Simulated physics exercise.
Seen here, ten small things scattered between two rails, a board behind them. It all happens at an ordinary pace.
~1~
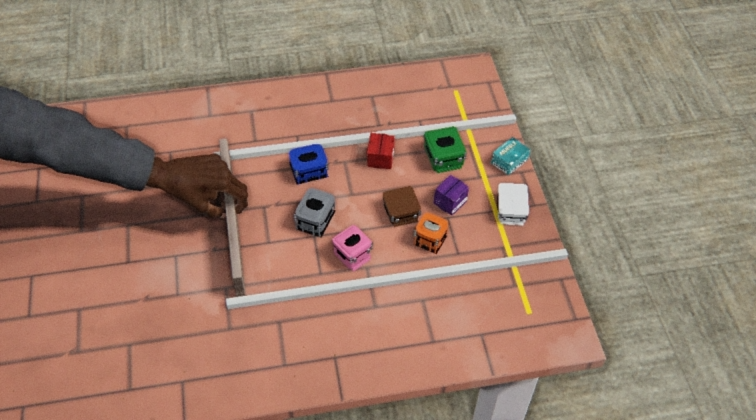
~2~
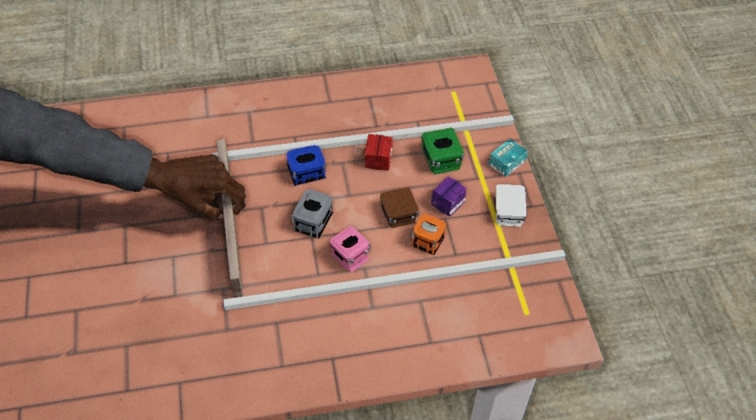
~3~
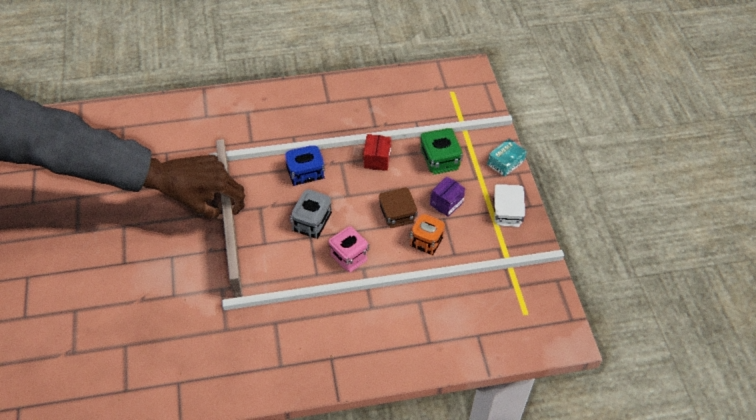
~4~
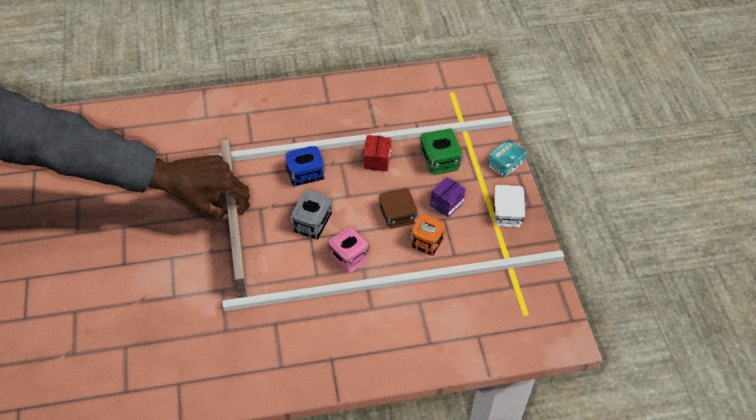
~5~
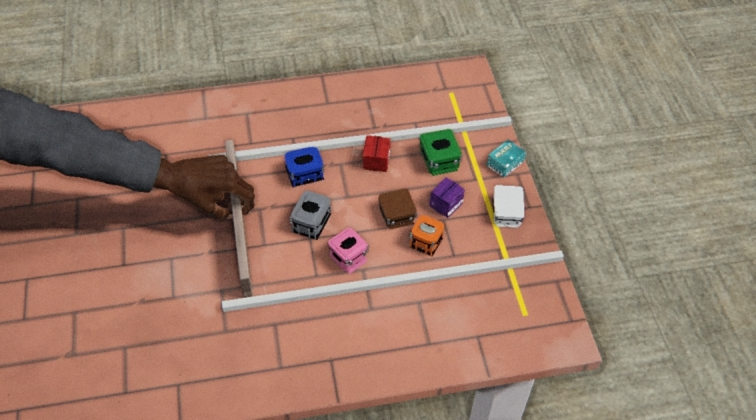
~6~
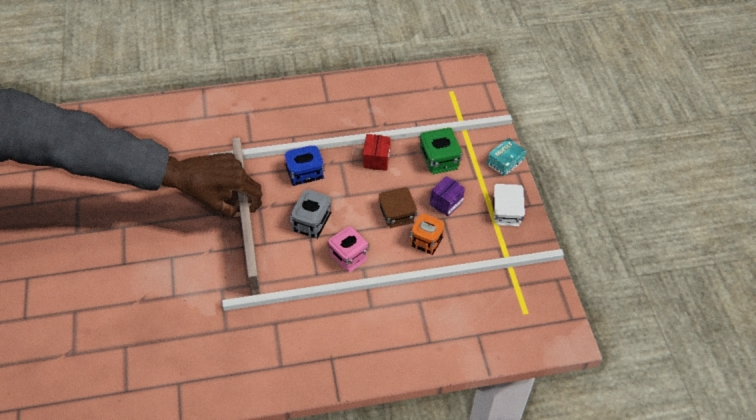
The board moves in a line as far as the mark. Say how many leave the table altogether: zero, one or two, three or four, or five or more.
As it turns out, the number that fall off is three or four.
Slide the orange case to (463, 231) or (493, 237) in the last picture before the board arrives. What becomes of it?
Place by place, it holds on; holds on.
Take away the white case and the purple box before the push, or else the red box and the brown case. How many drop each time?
The counts: 2 and 2.
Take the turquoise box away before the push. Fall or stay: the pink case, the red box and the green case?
The pink case stays on, the red box holds on, the green case comes down.
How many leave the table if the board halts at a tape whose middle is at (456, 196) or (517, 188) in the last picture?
The counts: 1 and 7.
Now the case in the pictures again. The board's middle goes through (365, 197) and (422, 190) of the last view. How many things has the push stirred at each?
First 5, then 10.
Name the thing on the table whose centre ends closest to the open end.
The red box.
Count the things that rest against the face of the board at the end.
It touches 3.
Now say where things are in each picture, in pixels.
In the first frame, turquoise box (511, 156); white case (512, 205); green case (445, 149); board (232, 215); tape (489, 191).
In the second frame, white case (510, 206); orange case (429, 234).
In the third frame, green case (441, 151); grey case (312, 213).
In the fourth frame, turquoise box (507, 158); board (234, 216).
In the fifth frame, white case (508, 207); purple box (447, 198).
In the sixth frame, turquoise box (506, 157); white case (508, 205); green case (440, 151); board (246, 214); tape (485, 192).
A little later, none off yet; turquoise box at rest near (506, 157); white case at rest near (508, 205); green case at rest near (440, 151).
Next, none off yet; turquoise box at rest near (506, 157); white case at rest near (508, 205); green case shifted a little near (454, 149).
Later still, one off so far; turquoise box dropping near (542, 228); white case shifted a little near (530, 206); green case shifted well along near (512, 141).
When it is over, the number that fall off is three or four; down, purple box, green case, white case and turquoise box.
